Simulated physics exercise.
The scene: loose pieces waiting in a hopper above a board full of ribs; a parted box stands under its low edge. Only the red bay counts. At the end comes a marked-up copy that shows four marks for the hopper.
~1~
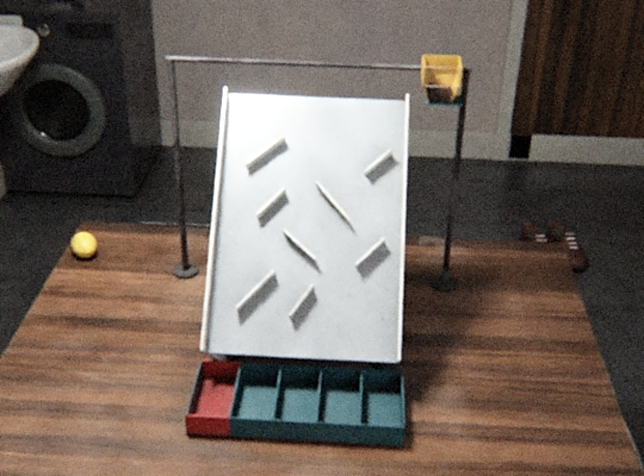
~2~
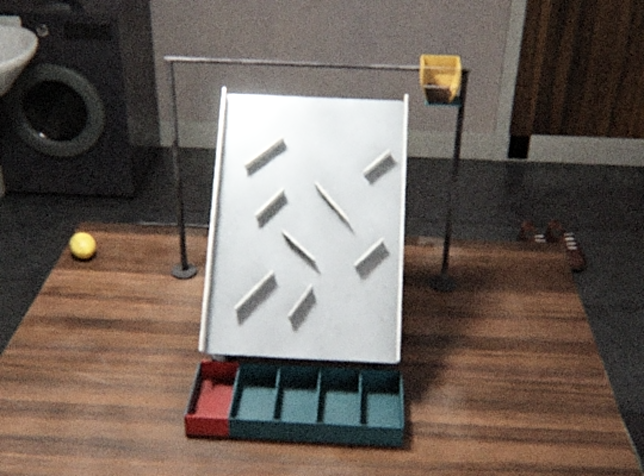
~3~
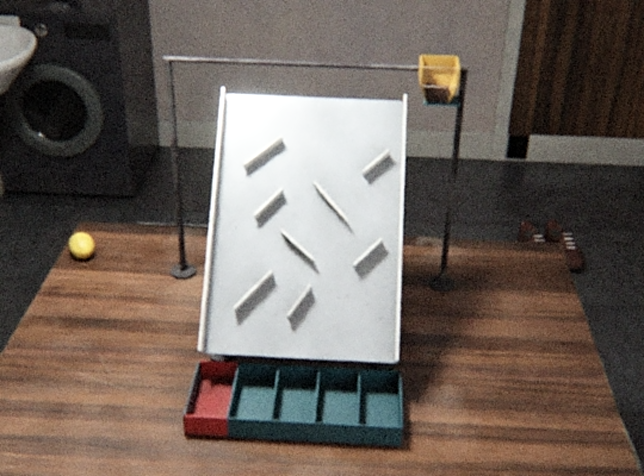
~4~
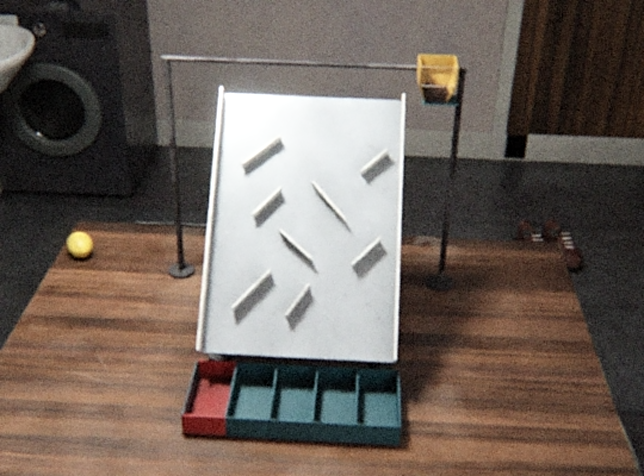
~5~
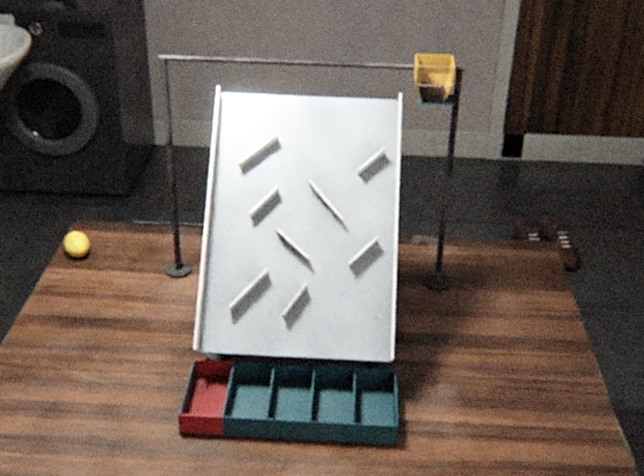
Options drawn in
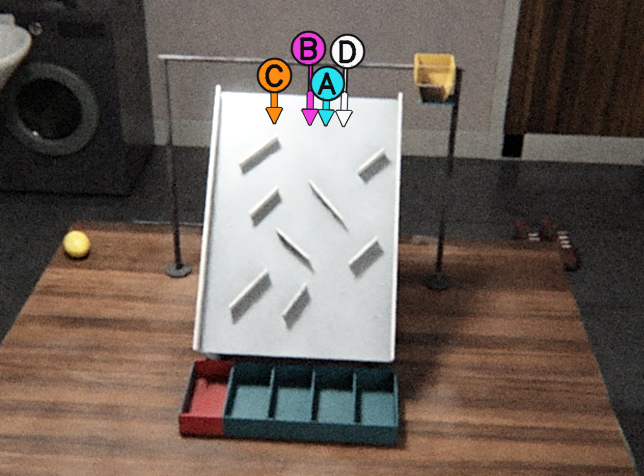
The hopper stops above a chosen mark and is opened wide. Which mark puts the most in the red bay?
C.
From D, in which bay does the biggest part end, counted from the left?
The third from the left.
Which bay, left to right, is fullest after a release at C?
It is the first one.
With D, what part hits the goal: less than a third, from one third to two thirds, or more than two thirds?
Mark D gives less than a third.
On the marked copy, mark A meets the board at (325, 119); mark B meets the board at (309, 119); mark C meets the board at (274, 117); mark D meets the board at (343, 120).
For mark A, a stray few in the red bay, most in other bays, a small part outside the box.
For mark B, a stray few in the red bay, most in other bays, about a quarter outside the box.
For mark C, about a third in the red bay, about a quarter in other bays, about a third outside the box.
For mark D, a stray few in the red bay, most in other bays, about a quarter outside the box.
